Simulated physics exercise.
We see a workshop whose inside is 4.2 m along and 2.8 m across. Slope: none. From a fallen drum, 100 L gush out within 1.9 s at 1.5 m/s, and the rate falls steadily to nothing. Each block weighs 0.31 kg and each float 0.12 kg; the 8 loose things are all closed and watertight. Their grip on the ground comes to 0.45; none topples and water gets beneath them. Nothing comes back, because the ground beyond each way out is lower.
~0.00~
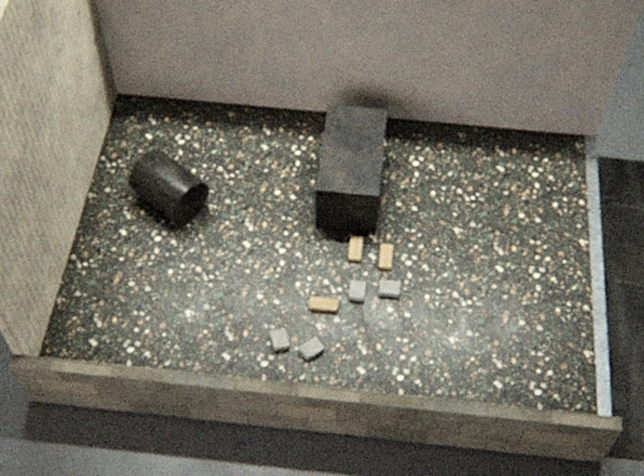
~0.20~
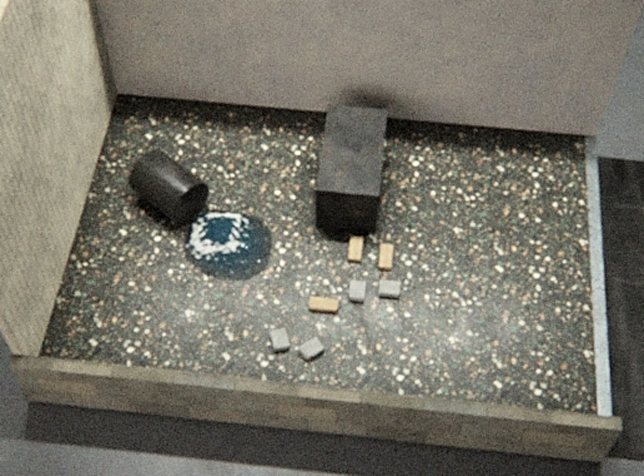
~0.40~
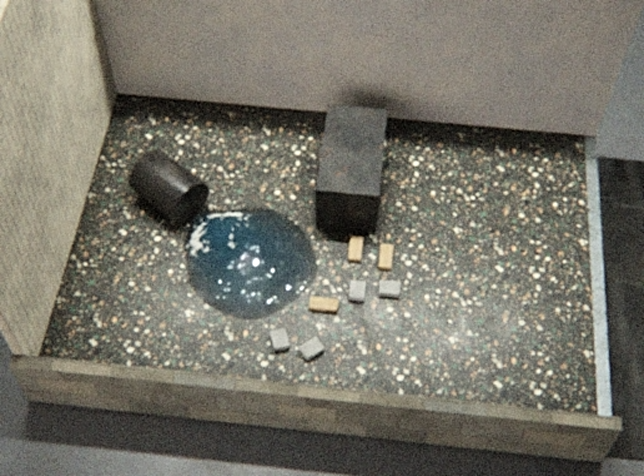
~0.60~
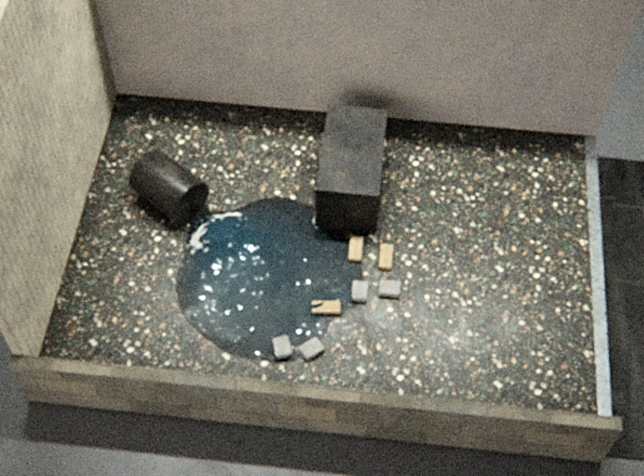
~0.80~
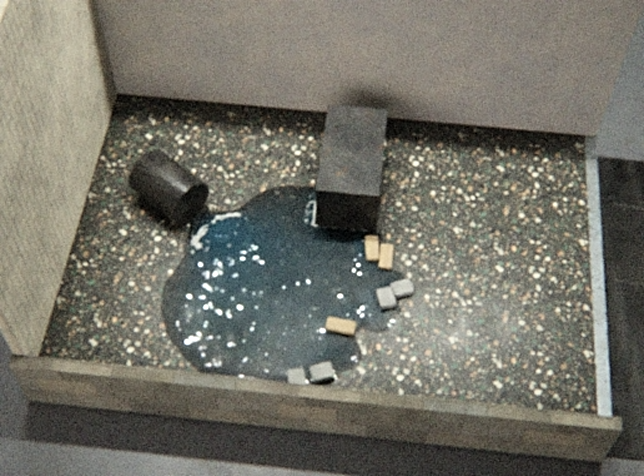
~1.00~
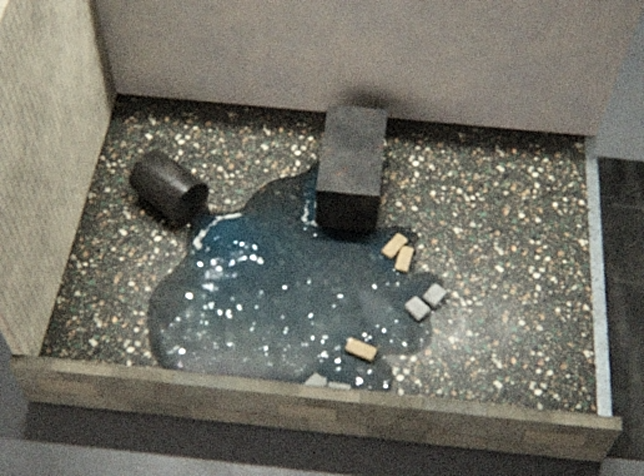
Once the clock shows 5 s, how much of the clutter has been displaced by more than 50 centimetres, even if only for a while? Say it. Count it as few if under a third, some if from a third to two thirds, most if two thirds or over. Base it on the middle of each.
Most.
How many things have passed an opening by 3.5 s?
I count 6 by that time.
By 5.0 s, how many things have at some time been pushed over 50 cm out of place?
My count is 7.
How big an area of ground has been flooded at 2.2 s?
That flooded area is roughly 5.5 m2.
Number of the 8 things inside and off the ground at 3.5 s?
At that instant the tally stands at 0.
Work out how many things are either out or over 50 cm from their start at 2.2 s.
I get 7.
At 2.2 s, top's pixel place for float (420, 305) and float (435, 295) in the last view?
They end up about (600, 370) and (598, 328) in the last view.
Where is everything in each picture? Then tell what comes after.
A float at (358, 289), on the bottom; a block at (324, 303), on the bottom; 0.0 m2 under water; 0 of 8 have shifted, in the first frame.
A float at (358, 289), on the bottom; a block at (324, 303), on the bottom; 0.3 m2 under water; 0 of 8 have shifted, in the second frame.
A float at (358, 289) rests on the ground; a block at (324, 303) rests on the ground; 0.8 m2 under water; 0 of 8 have shifted, in the third frame.
A float at (360, 290) rests on the ground; a block at (326, 307), on the bottom, 3 cm from its start; 1.6 m2 under water; 1 of 8 have shifted, in the fourth frame.
A float at (386, 296), on the bottom, 23 cm from its start; a block at (341, 325) rests on the ground, 23 cm from its start; 2.4 m2 under water; 6 of 8 have shifted, in the fifth frame.
A float at (418, 307), afloat, 49 cm from its start; a block at (361, 349), on the bottom, 49 cm from its start; 3.2 m2 under water; 7 of 8 have shifted, in the sixth frame.
After 1.4 s 7 of 8 are over 50 cm from their spots; 3 afloat.
After 2.2 s 7 of 8 are over 50 cm from their spots; 3 afloat.
After 3.5 s 7 of 8 are over 50 cm from their spots; 0 afloat.
After 5.0 s 7 of 8 are over 50 cm from their spots, and 7 have been at some point; 0 afloat.
